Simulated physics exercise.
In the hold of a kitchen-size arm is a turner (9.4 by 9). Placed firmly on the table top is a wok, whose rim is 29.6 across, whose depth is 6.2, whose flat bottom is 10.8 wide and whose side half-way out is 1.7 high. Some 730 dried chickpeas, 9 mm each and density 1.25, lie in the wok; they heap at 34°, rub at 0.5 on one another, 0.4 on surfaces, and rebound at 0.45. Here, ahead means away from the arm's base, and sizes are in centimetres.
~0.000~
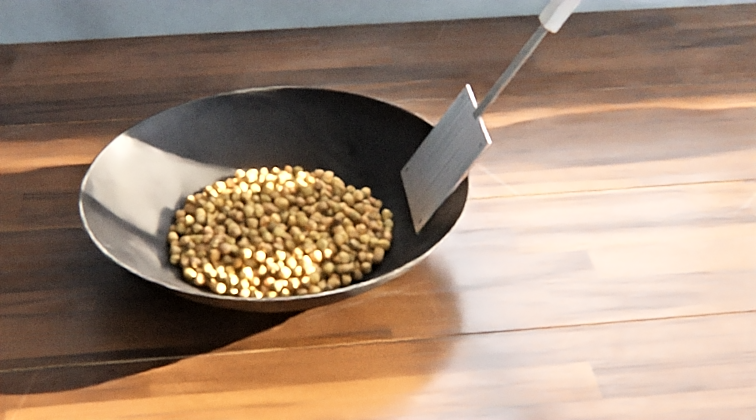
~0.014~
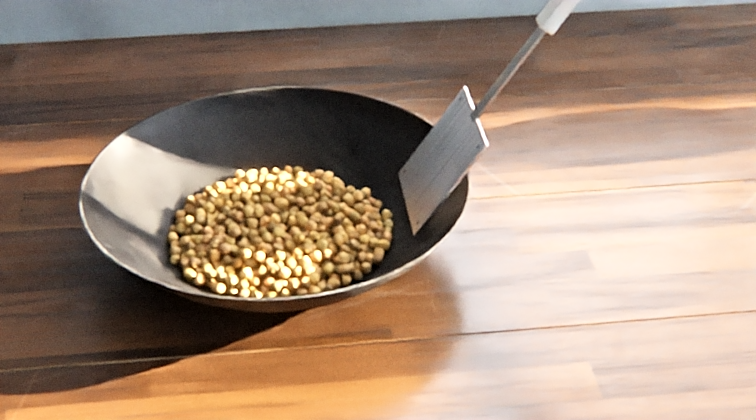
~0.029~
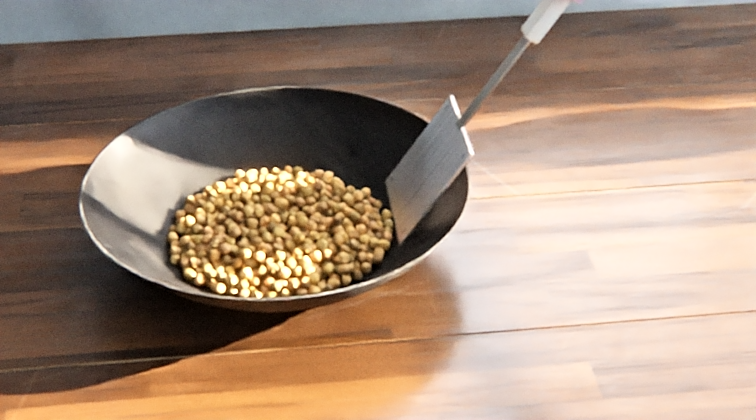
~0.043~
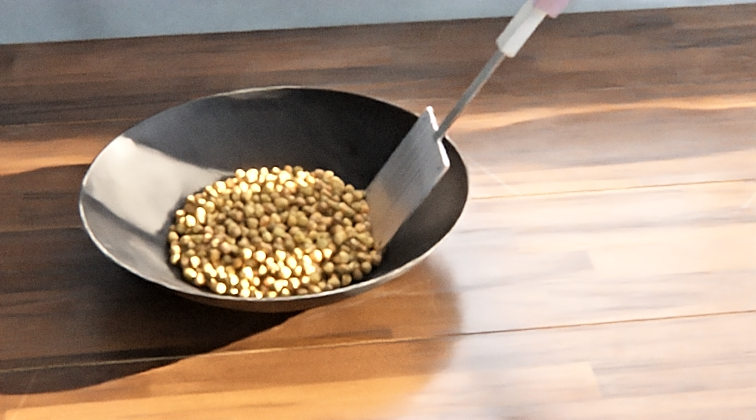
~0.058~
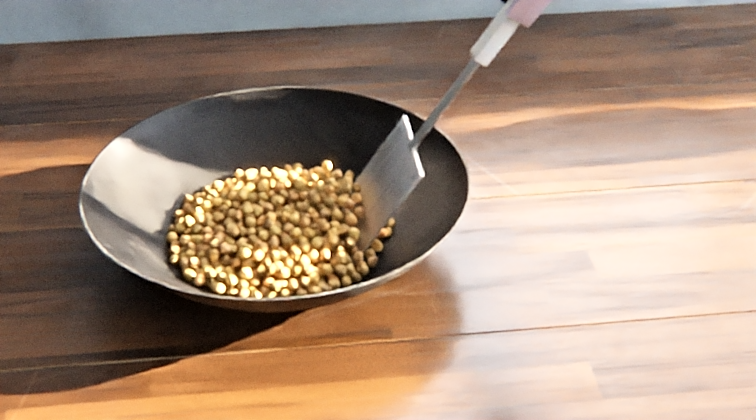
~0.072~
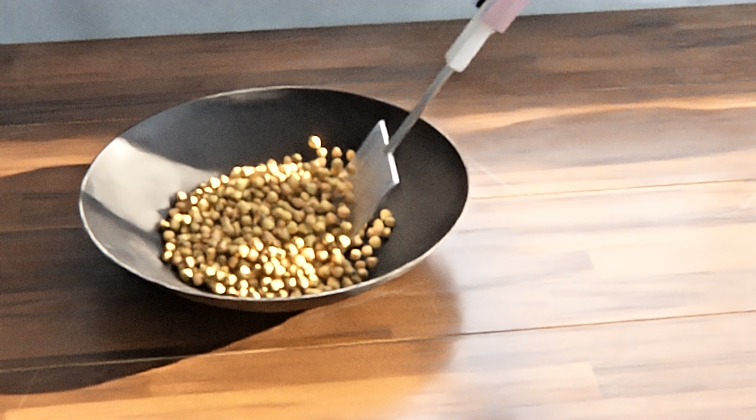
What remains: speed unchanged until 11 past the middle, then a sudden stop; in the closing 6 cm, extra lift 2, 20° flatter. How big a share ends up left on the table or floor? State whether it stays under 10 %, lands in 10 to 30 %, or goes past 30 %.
It goes past 30 %.
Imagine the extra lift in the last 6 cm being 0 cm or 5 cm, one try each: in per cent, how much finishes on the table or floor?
Result, in order: Approx. 45 % and 40 %.
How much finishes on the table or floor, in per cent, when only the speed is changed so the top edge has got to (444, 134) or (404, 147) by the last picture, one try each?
15 % and 40 %.
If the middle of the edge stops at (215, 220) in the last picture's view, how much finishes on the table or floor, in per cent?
I'd estimate about 5 per cent.
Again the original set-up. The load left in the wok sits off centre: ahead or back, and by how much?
Ahead of centre, roughly 3.0 centimetres.
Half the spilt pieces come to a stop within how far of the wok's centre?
48 cm or so.
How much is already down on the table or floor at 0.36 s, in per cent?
Close to 10 per cent of the load.
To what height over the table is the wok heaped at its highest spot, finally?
Some 4.0 cm above the table.
After 0.11 s, sloping 56°, highest piece 11 above the table; 733 in the wok.
After 0.14 s, sloping 52°, highest piece 14 above the table; 729 in the wok, 4 on the blade or in flight.
After 0.36 s, sloping 36°, highest piece 17 above the table; 409 in the wok, 64 on the table or floor, 260 on the blade or in flight.
After 1.41 s, sloping 36°, highest piece 4 above the table; 409 in the wok, 324 on the table or floor.
In the end, 409 in the wok, 324 on the table or floor. That is 44 % on the table or floor.
